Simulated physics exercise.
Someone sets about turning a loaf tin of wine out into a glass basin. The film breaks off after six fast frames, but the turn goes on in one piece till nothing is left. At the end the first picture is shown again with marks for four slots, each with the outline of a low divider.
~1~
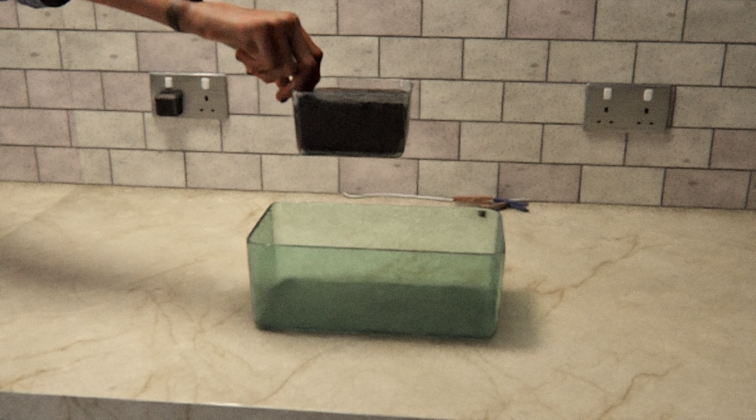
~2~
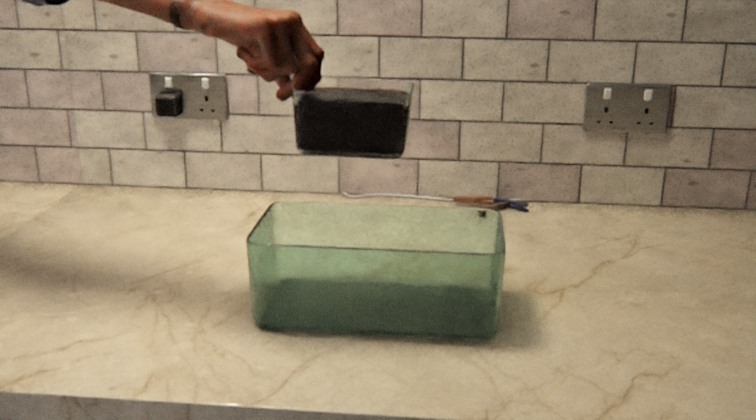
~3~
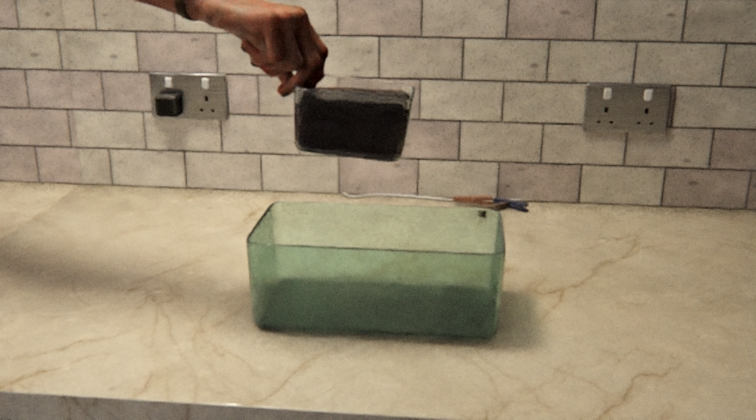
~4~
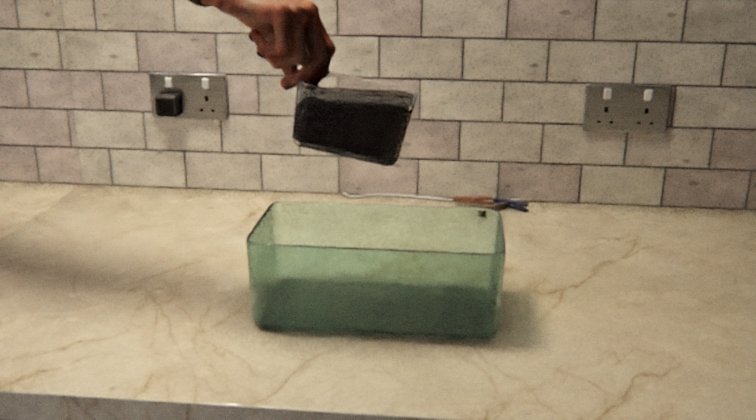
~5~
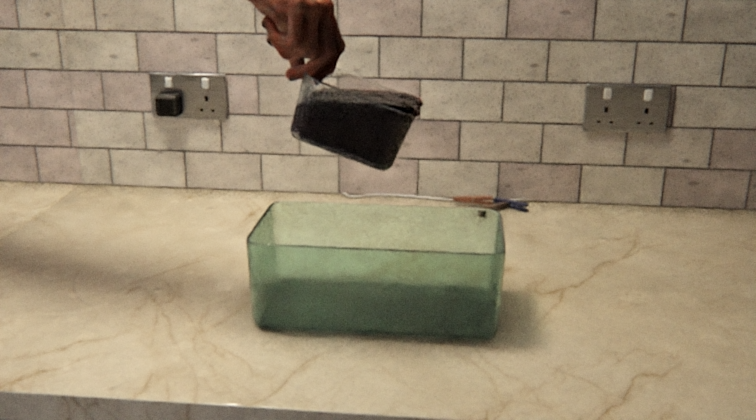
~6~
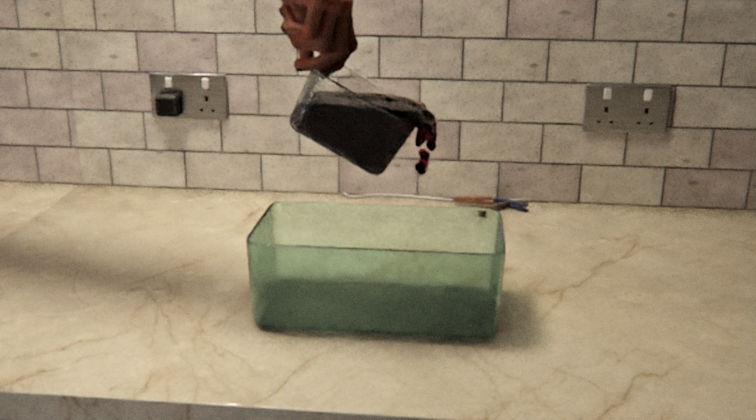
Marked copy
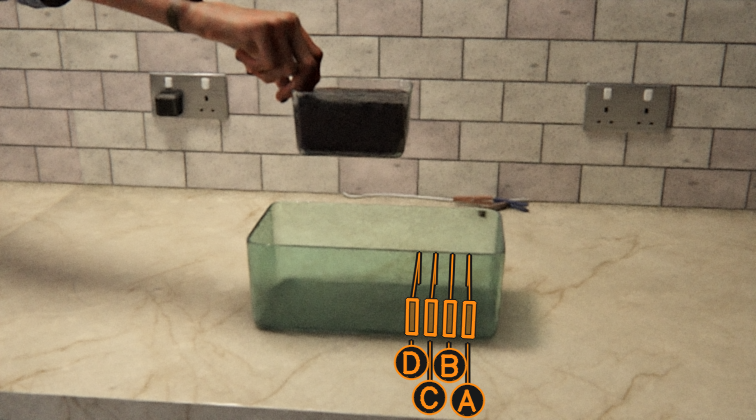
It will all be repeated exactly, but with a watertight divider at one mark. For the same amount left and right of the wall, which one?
The best slot is B.
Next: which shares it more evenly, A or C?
C it is.
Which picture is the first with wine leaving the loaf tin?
In picture 5.
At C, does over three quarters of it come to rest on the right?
No, it does not.
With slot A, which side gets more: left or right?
The left side.
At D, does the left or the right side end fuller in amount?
The right side.
On the marked copy, A at (467, 344); B at (448, 342); C at (430, 341); D at (411, 340).
For slot A, about 73 % ends left of the wall and 26 % right of it.
For slot B, about 51 % ends left of the wall and 49 % right of it.
For slot C, about 35 % ends left of the wall and 64 % right of it.
For slot D, about 21 % ends left of the wall and 78 % right of it.
